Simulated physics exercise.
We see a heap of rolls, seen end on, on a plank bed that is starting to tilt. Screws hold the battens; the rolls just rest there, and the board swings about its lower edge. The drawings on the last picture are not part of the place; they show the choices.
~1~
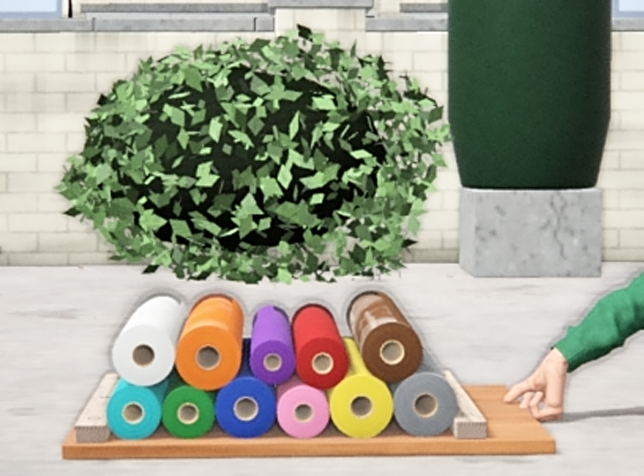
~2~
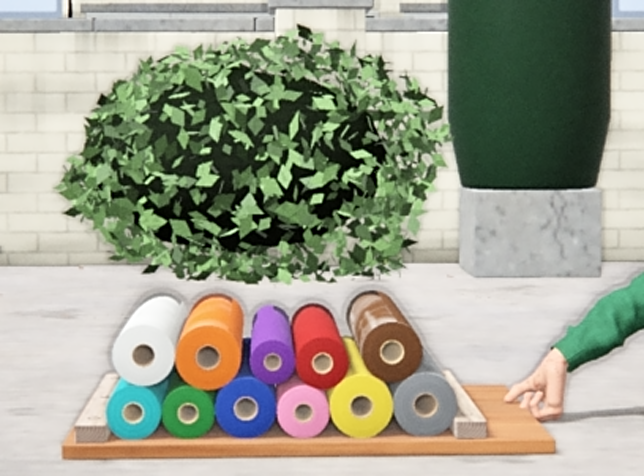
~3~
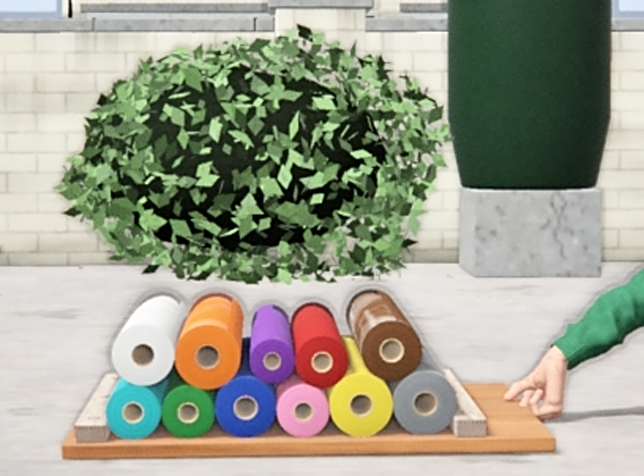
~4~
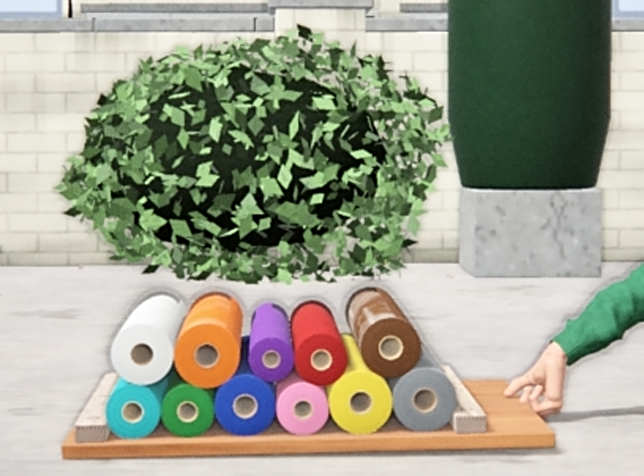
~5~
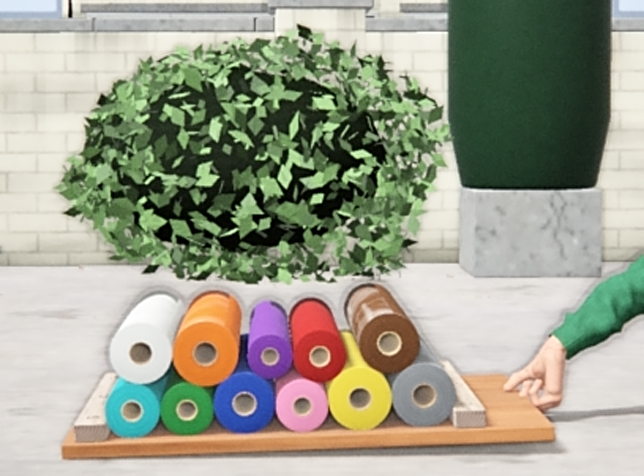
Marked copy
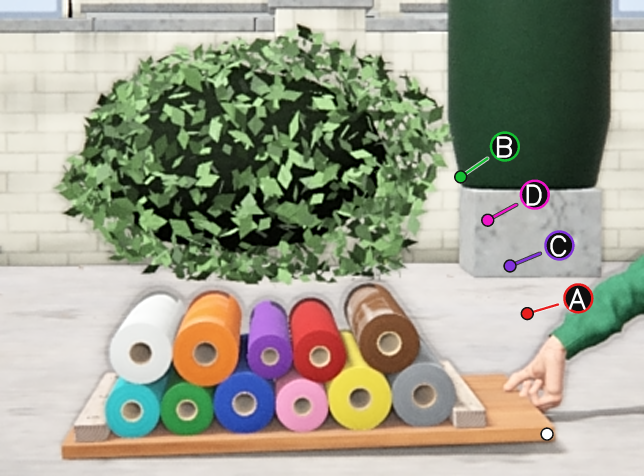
On the pale paving, a hand slightly raises one end of a board stacked with coloured rolls.
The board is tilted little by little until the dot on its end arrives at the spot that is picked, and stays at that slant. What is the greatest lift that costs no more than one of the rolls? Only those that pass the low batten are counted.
The last mark within the limit is A.
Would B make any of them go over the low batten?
Yes.
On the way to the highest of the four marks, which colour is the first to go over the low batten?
First is the white one.
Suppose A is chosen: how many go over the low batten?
With A, one.
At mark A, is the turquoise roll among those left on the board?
Yes, with A.
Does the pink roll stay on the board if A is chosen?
The pink roll: Yes.
On the copy, A at (527, 314); B at (461, 177); C at (510, 266); D at (488, 220); the white dot at (547, 434).
On A. First, board at 13°.
Then, board at 16°.
Finally, board at 16°, one over the low batten (white).
By contrast, B five over the low batten; C two over the low batten (orange, white); D four over the low batten (orange, red, white, purple).
